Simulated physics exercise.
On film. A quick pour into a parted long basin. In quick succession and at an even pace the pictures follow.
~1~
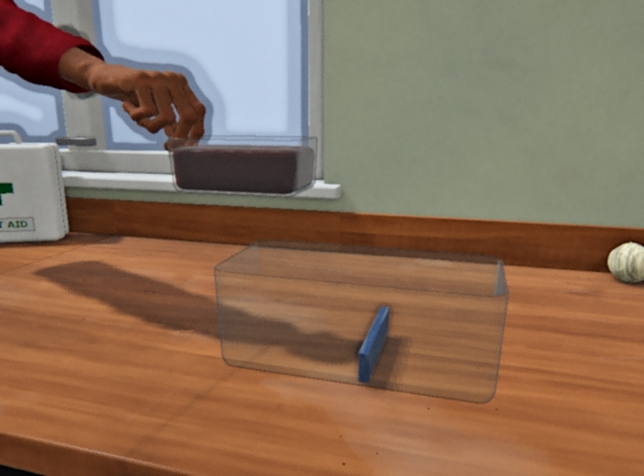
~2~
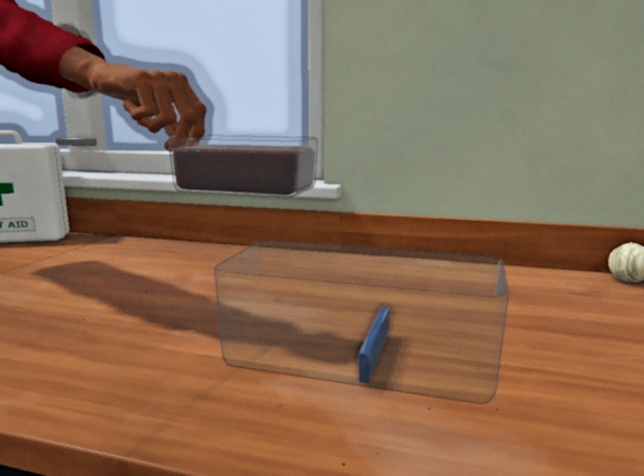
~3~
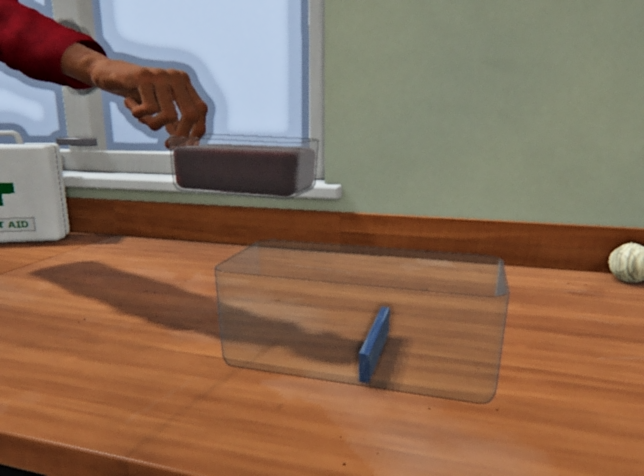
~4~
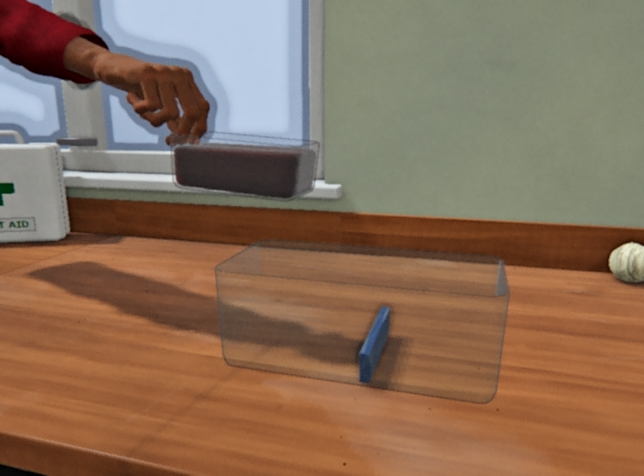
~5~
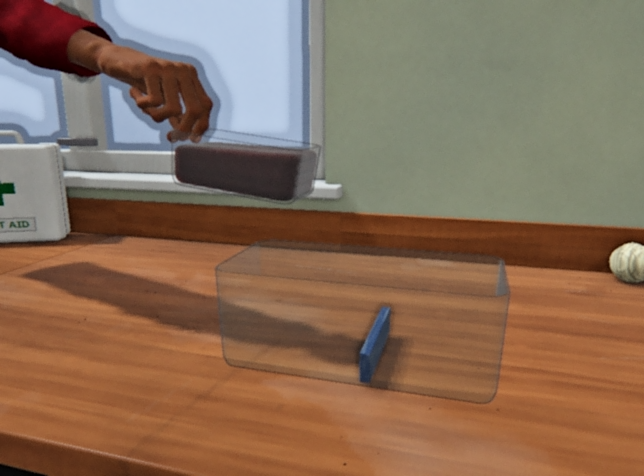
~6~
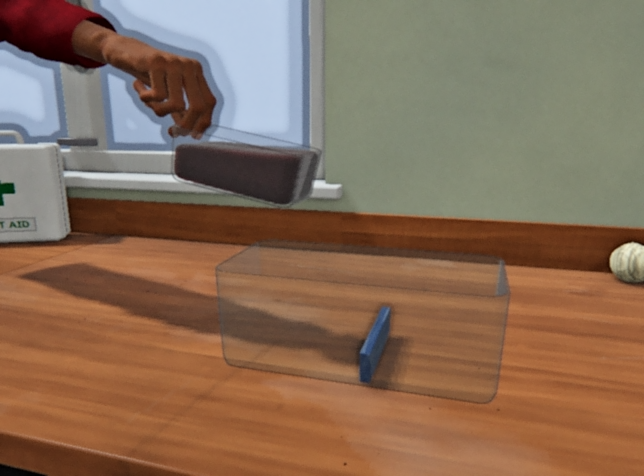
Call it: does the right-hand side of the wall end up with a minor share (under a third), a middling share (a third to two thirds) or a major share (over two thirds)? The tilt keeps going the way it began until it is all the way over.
The right side gets a minor share.
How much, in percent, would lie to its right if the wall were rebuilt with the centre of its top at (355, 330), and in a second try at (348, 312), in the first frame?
About 55 % and 60 %.
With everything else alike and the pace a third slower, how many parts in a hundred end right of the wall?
Close to 30 in a hundred.
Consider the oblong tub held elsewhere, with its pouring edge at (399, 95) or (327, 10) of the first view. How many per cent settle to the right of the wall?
The first gives 75 %, the second 65 %.
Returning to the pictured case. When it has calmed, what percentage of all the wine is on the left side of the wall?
Close to 75 per cent.
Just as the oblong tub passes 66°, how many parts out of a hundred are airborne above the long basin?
Airborne fraction: Approx. 40 %.
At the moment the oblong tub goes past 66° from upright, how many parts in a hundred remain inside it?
Remaining fraction: Approx. 40 %.
A moment on, the oblong tub is tipped part way and 38 per cent is still to pour, 20 is left of the wall and 1 right of it.
Next, the oblong tub is tipped on its side and 8 per cent is still to pour, 68 is left of the wall and 20 right of it.
Then the oblong tub is tipped on its side and 2 per cent is still to pour, 75 is left of the wall and 20 right of it.
Later the oblong tub is tipped on its side and 0 per cent is still to pour, 75 is left of the wall and 23 right of it.
In the end 75 per cent lies left of the wall, 22 right of it and 2 outside.
